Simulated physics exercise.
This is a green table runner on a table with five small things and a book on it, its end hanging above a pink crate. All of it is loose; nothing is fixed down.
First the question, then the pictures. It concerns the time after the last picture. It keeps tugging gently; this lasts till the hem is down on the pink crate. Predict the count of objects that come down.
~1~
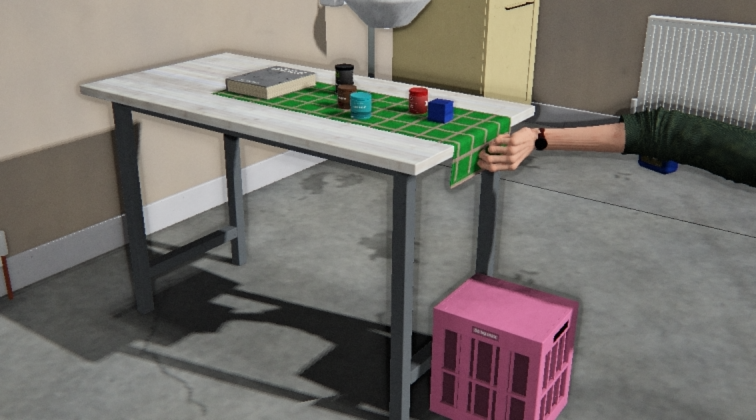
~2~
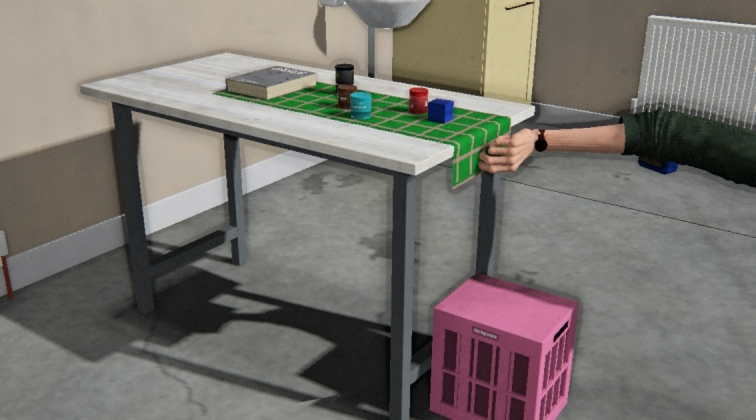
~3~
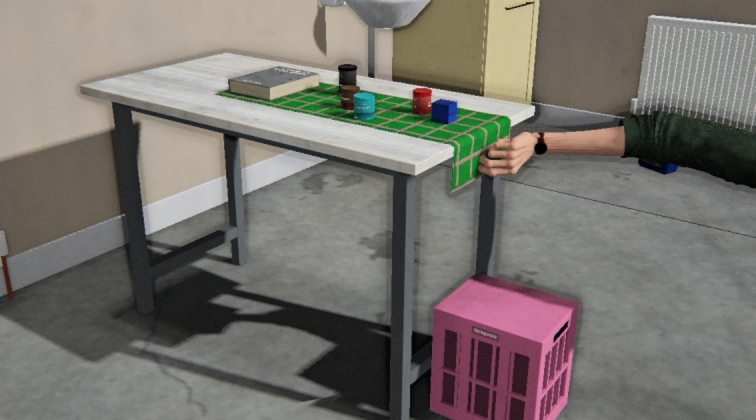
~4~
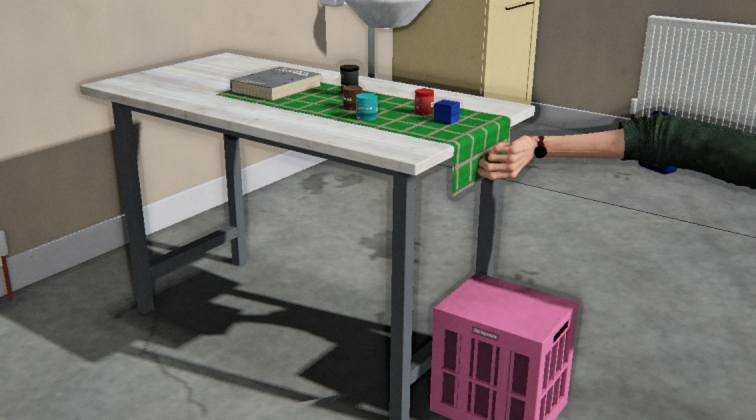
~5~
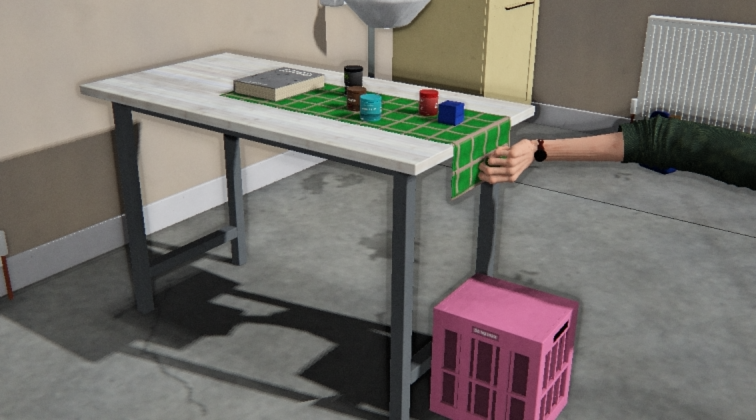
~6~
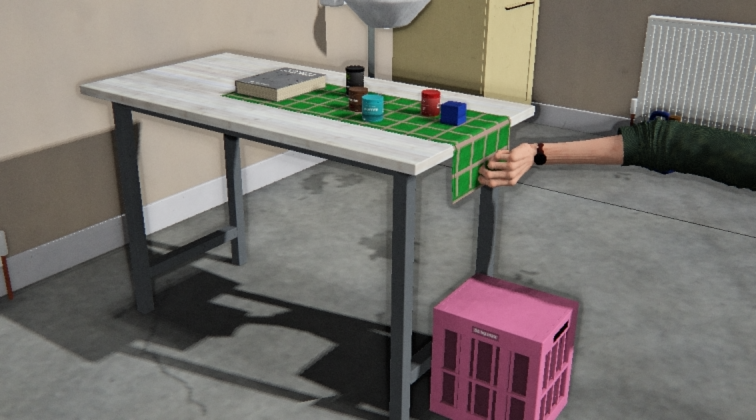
Count: Three.
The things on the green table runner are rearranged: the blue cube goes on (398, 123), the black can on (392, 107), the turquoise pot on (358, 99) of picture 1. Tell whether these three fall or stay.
The blue cube will end up down, the black can will end up down, and the turquoise pot will stay where it is.
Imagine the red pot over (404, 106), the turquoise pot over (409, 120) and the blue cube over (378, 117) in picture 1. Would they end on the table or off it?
As for the red pot, it leaves the top; the turquoise pot, it leaves the top; the blue cube, it leaves the top.
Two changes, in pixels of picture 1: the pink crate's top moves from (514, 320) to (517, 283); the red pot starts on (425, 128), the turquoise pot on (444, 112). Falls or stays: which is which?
First the red pot: It ends off the top. Then the turquoise pot: It ends off the top.
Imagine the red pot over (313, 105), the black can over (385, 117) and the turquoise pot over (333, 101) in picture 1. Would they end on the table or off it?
Fate of the red pot: It stays; fate of the black can: It goes; fate of the turquoise pot: It stays.
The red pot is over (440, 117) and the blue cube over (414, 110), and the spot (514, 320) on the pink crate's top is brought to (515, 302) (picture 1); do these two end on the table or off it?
Red pot: Lost; blue cube: Lost.
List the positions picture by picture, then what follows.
Hem (450, 188); blue cube (441, 101); red pot (419, 90); turquoise pot (361, 95); brown pot (347, 87); black can (344, 66); top of the crate (514, 320), in the first frame.
Hem (452, 189); blue cube (441, 101), in the second frame.
Hem (450, 193); red pot (422, 90), in the third frame.
Hem (452, 197); turquoise pot (367, 96); top of the crate (514, 320), in the fourth frame.
Hem (451, 200); brown pot (357, 88), in the fifth frame.
Hem (453, 204); blue cube (454, 103); red pot (431, 92); turquoise pot (373, 97); brown pot (358, 89); black can (355, 67), in the sixth frame.
Early on, hem near (479, 241); blue cube gone.
Midway, hem near (479, 278); blue cube and red pot gone.
Finally, hem on the crate; blue cube, red pot and turquoise pot gone. Over the edge go three.
